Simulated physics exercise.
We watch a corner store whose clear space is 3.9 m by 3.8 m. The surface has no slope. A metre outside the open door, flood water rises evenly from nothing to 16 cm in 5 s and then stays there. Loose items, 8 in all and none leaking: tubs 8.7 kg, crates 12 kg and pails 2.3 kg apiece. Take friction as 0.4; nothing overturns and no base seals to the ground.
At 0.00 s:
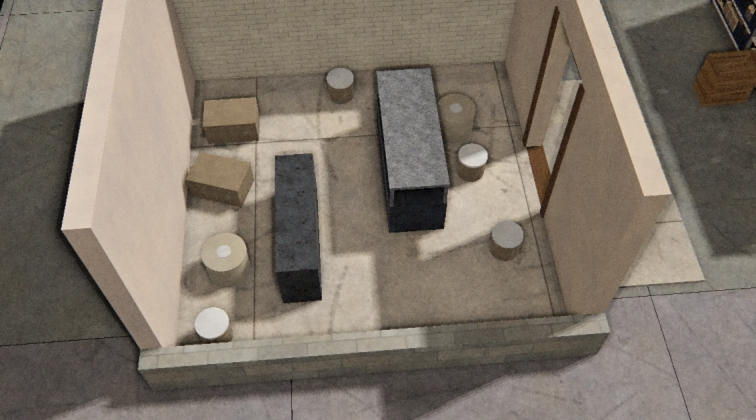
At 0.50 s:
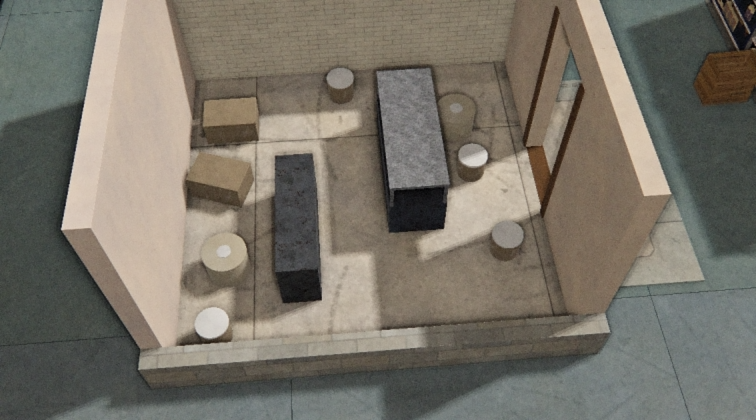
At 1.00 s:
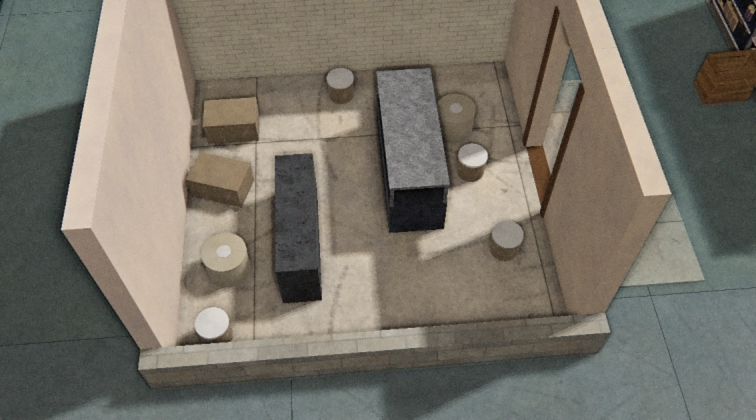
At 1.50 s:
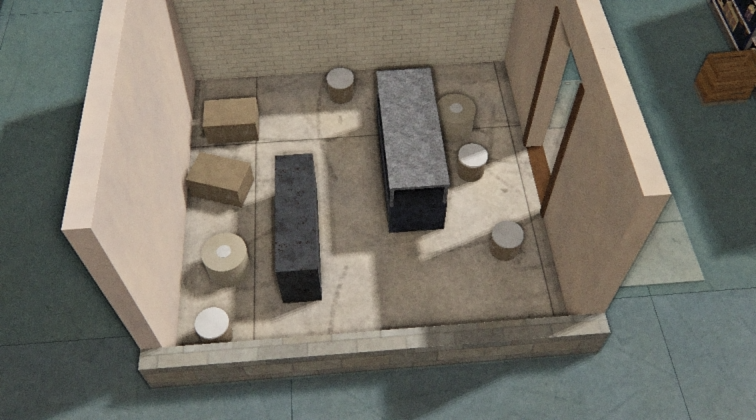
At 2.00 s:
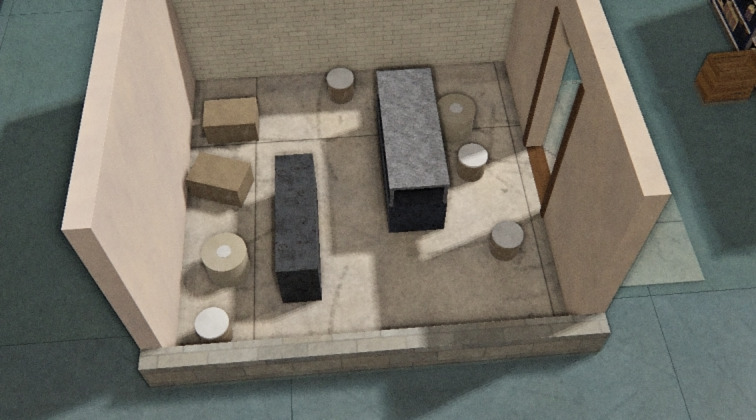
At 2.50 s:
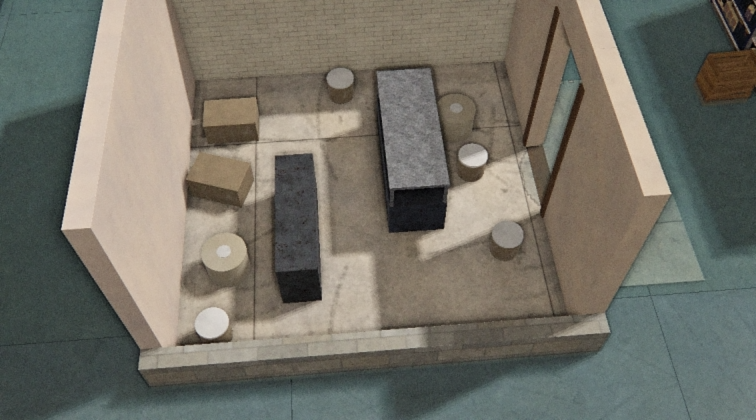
The video shows a small open-topped shop room with two dark counters, tan crates and round pails standing on a patchily lit floor. The ground outside turns from grey to blue-green early on, while the objects inside stay still.
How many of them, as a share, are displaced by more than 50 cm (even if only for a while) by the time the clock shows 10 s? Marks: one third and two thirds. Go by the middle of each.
Share: Between one and two thirds.
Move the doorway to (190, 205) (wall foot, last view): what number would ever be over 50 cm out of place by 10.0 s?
In that case 2 of them.
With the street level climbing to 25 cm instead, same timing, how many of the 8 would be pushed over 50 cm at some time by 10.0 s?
Then 5.
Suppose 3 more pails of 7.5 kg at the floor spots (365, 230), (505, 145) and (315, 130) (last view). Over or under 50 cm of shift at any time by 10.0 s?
In that order: Short of it, under, short of it.
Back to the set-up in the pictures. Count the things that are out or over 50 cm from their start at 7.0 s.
2 of them.
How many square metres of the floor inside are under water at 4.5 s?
Roughly 2.0 m2.
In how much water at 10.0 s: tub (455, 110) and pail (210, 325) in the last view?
Roughly 8 and 6 cm.
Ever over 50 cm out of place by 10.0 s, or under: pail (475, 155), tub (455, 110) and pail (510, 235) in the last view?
In that order: Past it, more, short of it.
After 3.5 s 0 of 8 are over 50 cm from their spots; 0 afloat.
After 4.5 s 0 of 8 are over 50 cm from their spots; 1 afloat.
After 7.0 s 2 of 8 are over 50 cm from their spots; 2 afloat.
After 10.0 s 3 of 8 are over 50 cm from their spots, and 3 have been at some point; 3 afloat.
